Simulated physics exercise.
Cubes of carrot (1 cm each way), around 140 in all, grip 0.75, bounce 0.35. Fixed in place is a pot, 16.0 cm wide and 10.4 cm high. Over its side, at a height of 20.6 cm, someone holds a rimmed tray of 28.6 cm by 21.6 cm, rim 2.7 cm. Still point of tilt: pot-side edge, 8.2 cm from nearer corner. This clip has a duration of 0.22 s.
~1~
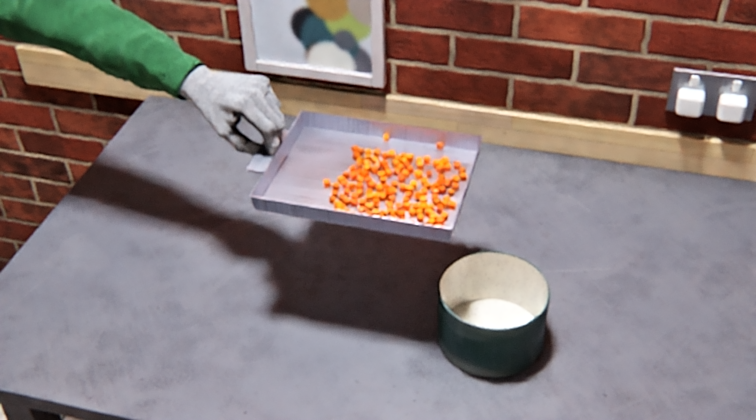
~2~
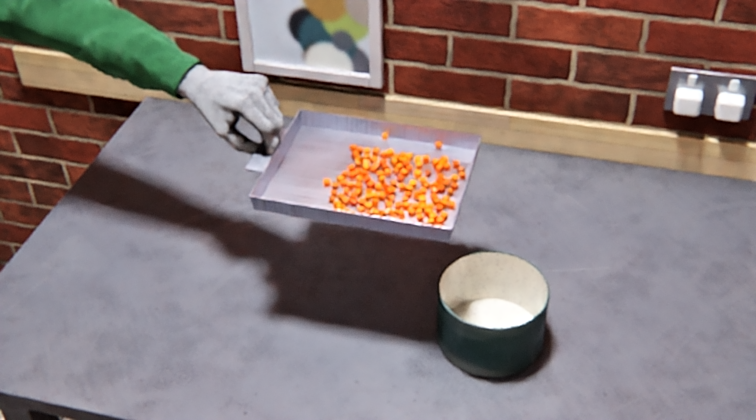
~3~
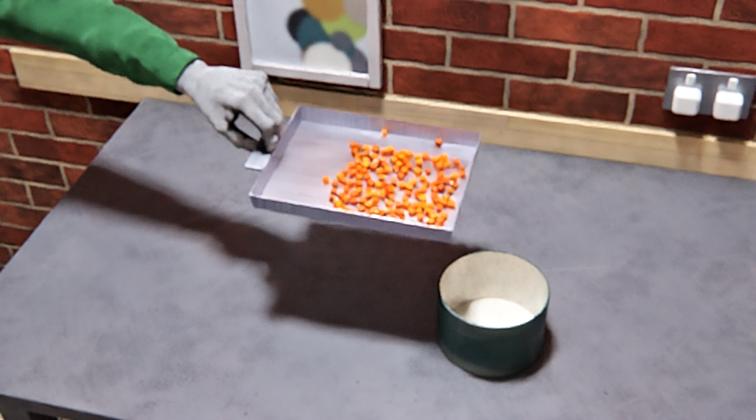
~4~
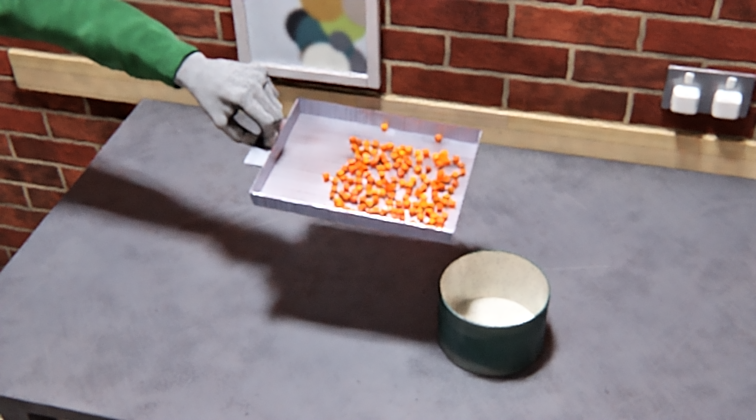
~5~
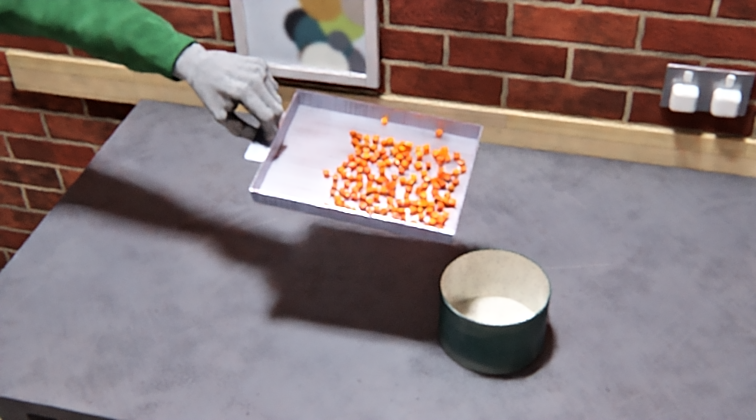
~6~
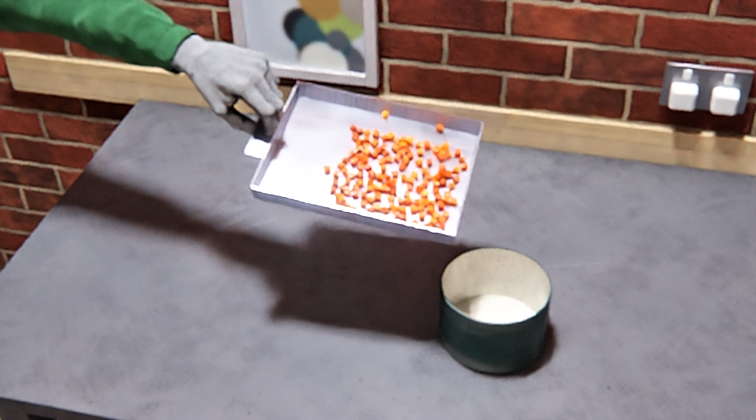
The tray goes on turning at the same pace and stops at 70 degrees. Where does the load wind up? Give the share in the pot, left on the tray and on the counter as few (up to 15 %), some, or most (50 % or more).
Pot: Few; left on the tray: Most; counter: Few.
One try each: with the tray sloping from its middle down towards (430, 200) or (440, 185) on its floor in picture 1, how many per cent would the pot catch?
Roughly 10 % for the first direction, roughly 5 % for the second.
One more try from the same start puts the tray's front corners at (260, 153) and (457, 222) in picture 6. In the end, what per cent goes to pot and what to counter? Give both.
Split: Pot = 5, counter = 15.
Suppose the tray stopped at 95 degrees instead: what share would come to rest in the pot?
Estimated share: About 30 %.
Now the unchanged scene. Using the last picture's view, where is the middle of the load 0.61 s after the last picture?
Somewhere about (414, 202) in the last view.
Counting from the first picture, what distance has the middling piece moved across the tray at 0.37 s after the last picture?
It has moved some 2 cm from its start.
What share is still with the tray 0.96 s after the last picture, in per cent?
Some 95 per cent of the load.
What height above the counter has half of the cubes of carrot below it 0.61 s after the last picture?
I'd put it near 22 cm.
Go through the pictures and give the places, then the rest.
Tray tilt 0 degrees, front corners at (253, 195) and (450, 227); middle of the pieces at (394, 185); pot at (494, 288), in the first frame.
Tray tilt 1 degrees, front corners at (253, 195) and (449, 227); middle of the pieces at (393, 185), in the second frame.
Tray tilt 3 degrees, front corners at (252, 193) and (450, 228); middle of the pieces at (393, 183), in the third frame.
Tray tilt 6 degrees, front corners at (253, 191) and (451, 230), lowest corner right front; middle of the pieces at (394, 181), in the fourth frame.
Tray tilt 9 degrees, front corners at (253, 188) and (452, 231), lowest corner right front; middle of the pieces at (394, 178), in the fifth frame.
Tray tilt 13 degrees, front corners at (254, 186) and (453, 232), lowest corner right front; middle of the pieces at (395, 175); pot at (496, 283), in the sixth frame.
Then, 0.37 s after the last picture, tilt 41 degrees; the tray holds 100 %, the pot 0 %.
Then, 0.61 s after the last picture, tilt 59 degrees; the tray holds 100 %, the pot 0 %.
Then, 0.96 s after the last picture, tilt 70 degrees; the tray holds 95 %, the pot 5 %.
In the end, pot 5 %, tray 90 %, counter 0 %.
